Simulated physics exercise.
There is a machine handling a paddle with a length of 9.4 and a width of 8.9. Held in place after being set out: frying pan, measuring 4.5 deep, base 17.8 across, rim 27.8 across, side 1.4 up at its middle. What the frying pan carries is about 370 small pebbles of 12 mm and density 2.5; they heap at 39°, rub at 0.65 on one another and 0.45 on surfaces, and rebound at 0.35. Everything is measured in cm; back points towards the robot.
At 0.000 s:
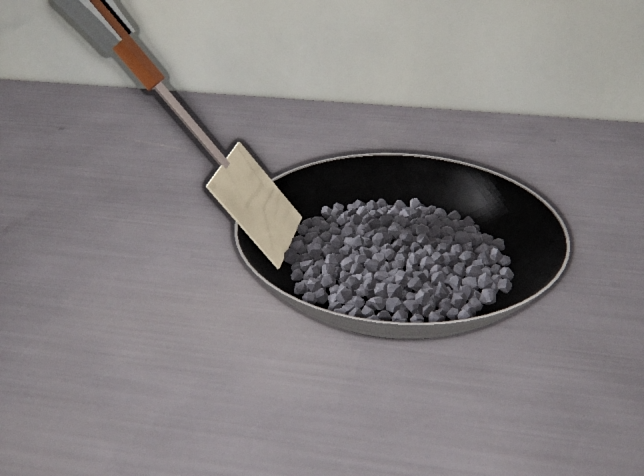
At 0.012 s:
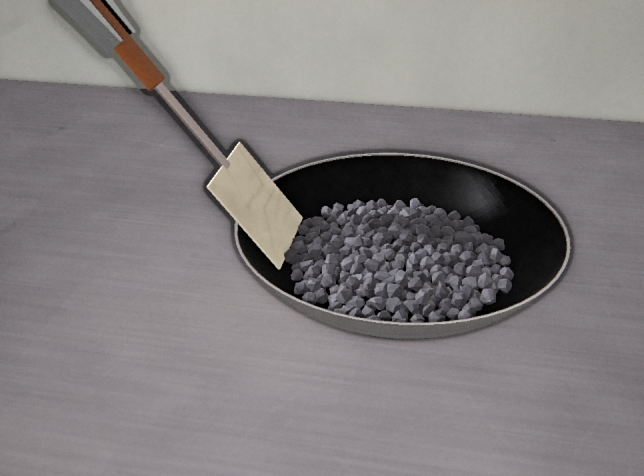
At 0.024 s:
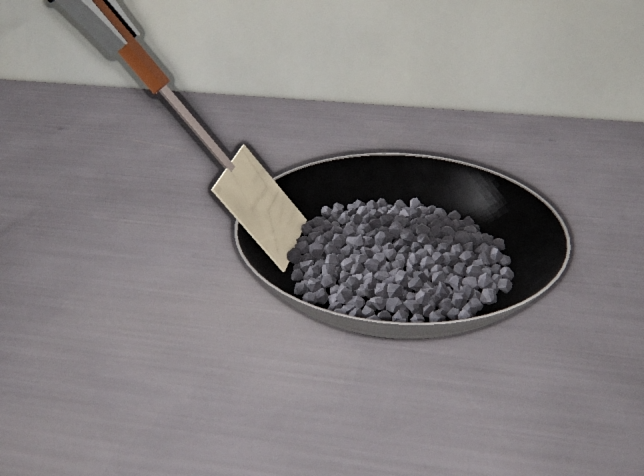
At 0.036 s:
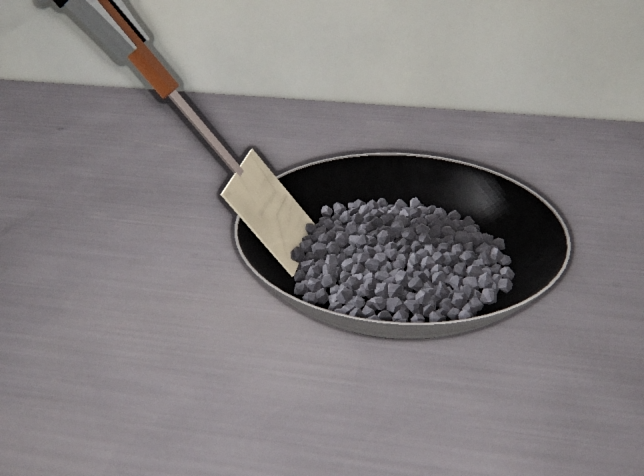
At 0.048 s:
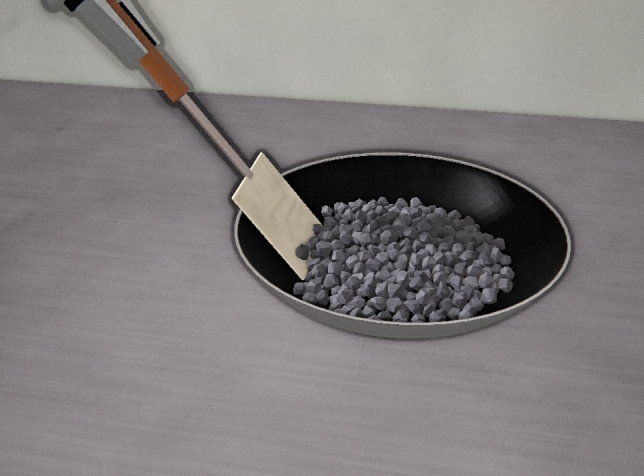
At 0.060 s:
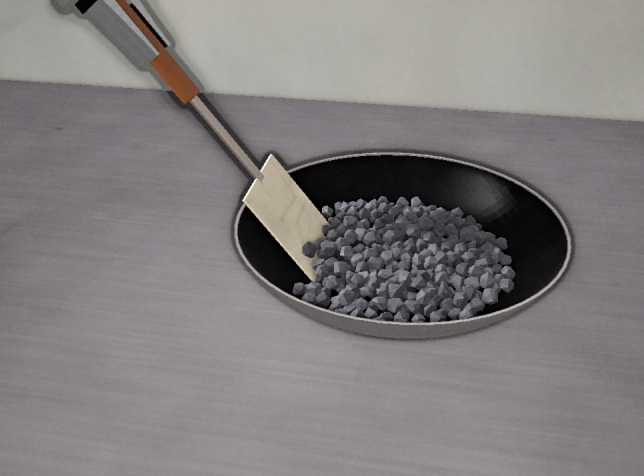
On a grey surface beside a pale wall, a robotic arm holds a flat, pale paddle at the left side of a black frying pan, then slides it slightly rightward into the heap of grey lumps, nudging the nearest ones.
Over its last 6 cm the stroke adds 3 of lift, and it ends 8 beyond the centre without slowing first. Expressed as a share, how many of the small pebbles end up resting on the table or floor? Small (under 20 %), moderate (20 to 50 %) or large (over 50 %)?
Small.
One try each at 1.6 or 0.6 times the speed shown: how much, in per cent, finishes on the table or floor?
Close to 25 and 10 percent respectively.
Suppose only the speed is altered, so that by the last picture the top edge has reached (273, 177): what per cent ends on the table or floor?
Roughly 30 per cent.
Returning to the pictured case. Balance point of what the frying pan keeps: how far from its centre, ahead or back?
Forward offset: Roughly 5.5 cm.
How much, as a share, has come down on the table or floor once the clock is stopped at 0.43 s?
Fraction noted: Close to 10 per cent.
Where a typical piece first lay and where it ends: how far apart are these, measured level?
Distance: Around 7 cm.
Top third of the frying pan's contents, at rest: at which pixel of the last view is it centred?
(521, 250).
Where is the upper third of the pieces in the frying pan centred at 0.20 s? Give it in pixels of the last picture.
It is centred at roughly (509, 243).
After 0.13 s, sloping 52°, highest piece 7 above the table; 374 in the frying pan.
After 0.20 s, sloping 52°, highest piece 6 above the table; 373 in the frying pan, 1 on the blade or in flight.
After 0.43 s, sloping 52°, highest piece 6 above the table; 324 in the frying pan, 46 on the table or floor, 4 on the blade or in flight.
After 1.48 s, sloping 52°, highest piece 6 above the table; 324 in the frying pan, 50 on the table or floor.
In the end, 324 in the frying pan, 50 on the table or floor. That is 13 % on the table or floor.
